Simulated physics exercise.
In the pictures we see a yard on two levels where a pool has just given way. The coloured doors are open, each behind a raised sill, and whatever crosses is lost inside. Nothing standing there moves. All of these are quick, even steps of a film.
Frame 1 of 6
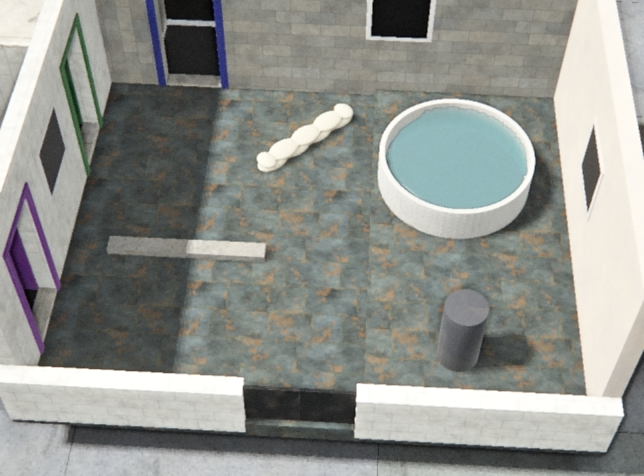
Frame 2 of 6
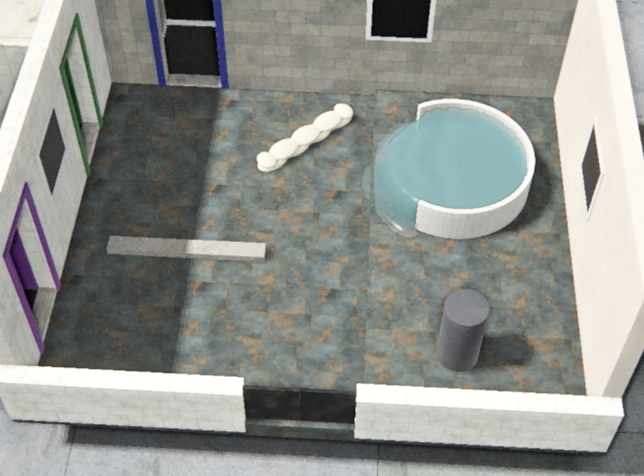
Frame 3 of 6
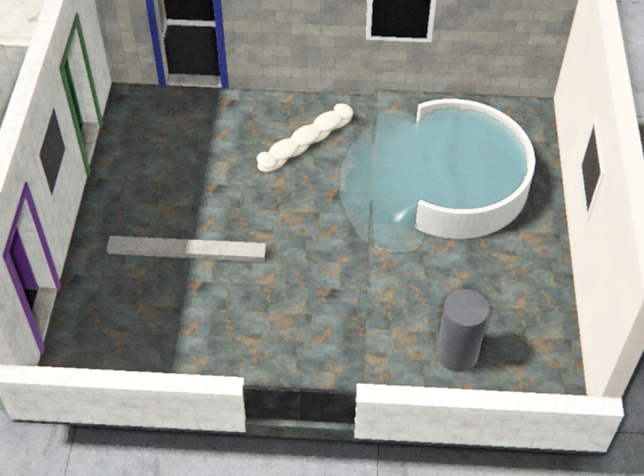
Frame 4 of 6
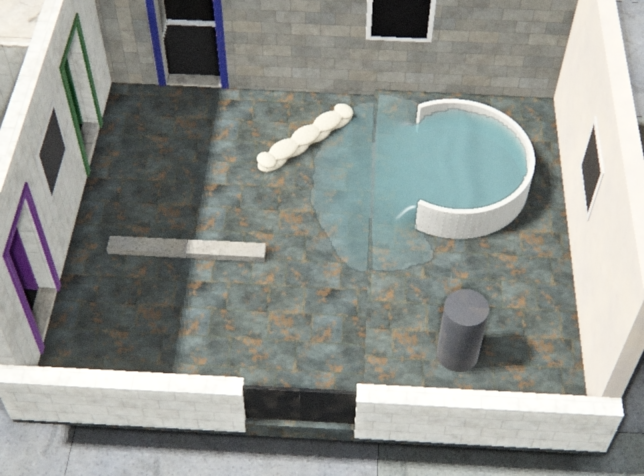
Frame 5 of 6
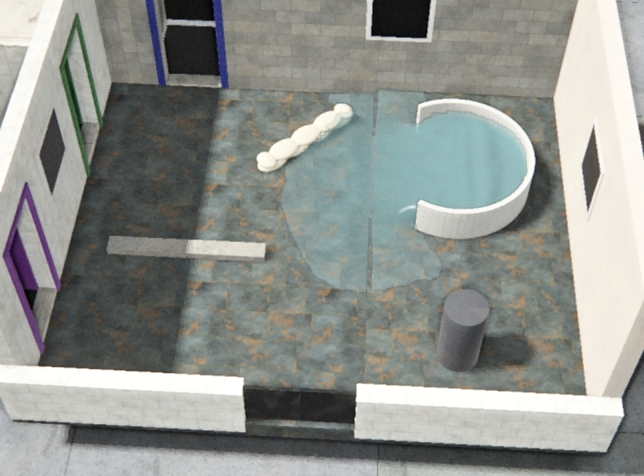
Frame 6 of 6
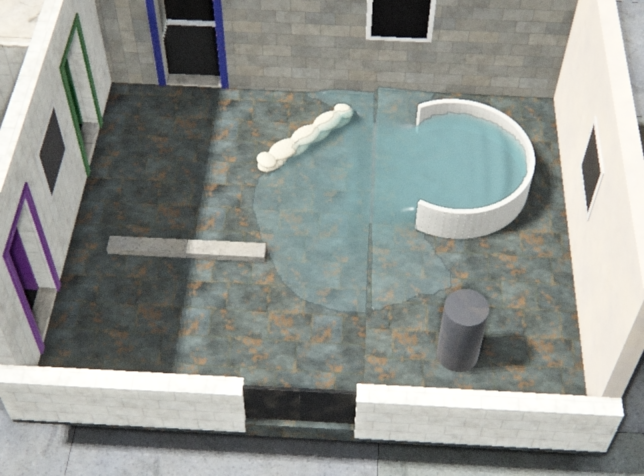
A round white pool opens on its left side and water spreads across the patterned floor.
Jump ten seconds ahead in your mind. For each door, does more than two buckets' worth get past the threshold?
In the end the green door keeps it to two buckets, the purple door keeps it to two buckets, the blue door lets in beyond two buckets.
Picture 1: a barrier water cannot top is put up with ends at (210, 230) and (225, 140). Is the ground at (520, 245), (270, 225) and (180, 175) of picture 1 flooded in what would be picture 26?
Untouched; submerged; untouched.
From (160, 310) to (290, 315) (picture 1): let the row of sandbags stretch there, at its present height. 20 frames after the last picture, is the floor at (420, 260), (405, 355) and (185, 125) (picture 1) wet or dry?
Point by point: No flooding; no flooding; inundated.
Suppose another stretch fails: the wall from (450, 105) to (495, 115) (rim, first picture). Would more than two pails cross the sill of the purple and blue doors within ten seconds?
Purple: Short of the mark; blue: Short of the mark.
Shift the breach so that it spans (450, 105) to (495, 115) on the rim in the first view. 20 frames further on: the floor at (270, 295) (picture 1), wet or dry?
Answer: Bone-dry.
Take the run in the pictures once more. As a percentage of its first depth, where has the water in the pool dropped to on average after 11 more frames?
I'd put it close to 32 in a hundred.
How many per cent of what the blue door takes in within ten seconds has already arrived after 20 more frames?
By then roughly 0 percent of the ten-second total is in.
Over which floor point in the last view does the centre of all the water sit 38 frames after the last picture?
About (236, 224).
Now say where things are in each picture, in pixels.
In the first frame, the round tank at (456, 157) is whole and still.
In the second frame, the front is at (415, 233), out from the gap at (383, 168).
In the third frame, the front is at (398, 249), out from the gap at (383, 171).
In the fourth frame, the front is at (393, 265), out from the gap at (383, 172).
In the fifth frame, water pours out at (383, 172) and has run to (337, 282).
In the sixth frame, the front is at (310, 294), out from the gap at (383, 172).
A moment on, water covers 30 % of the floor; the green door not reached, the purple door not reached, the blue door not reached.
Next, water covers 50 % of the floor; the green door not reached, the purple door not reached, the blue door wet at the sill, nothing in.
Then, water covers 60 % of the floor; the green door wet at the sill, nothing in, the purple door wet at the sill, nothing in, the blue door wet at the sill, nothing in.
Later, water covers 65 % of the floor; the green door wet at the sill, nothing in, the purple door under two buckets in, the blue door under two buckets in.
In the end, water covers 65 % of the floor; the green door wet at the sill, nothing in, the purple door under two buckets in, the blue door over two buckets in.
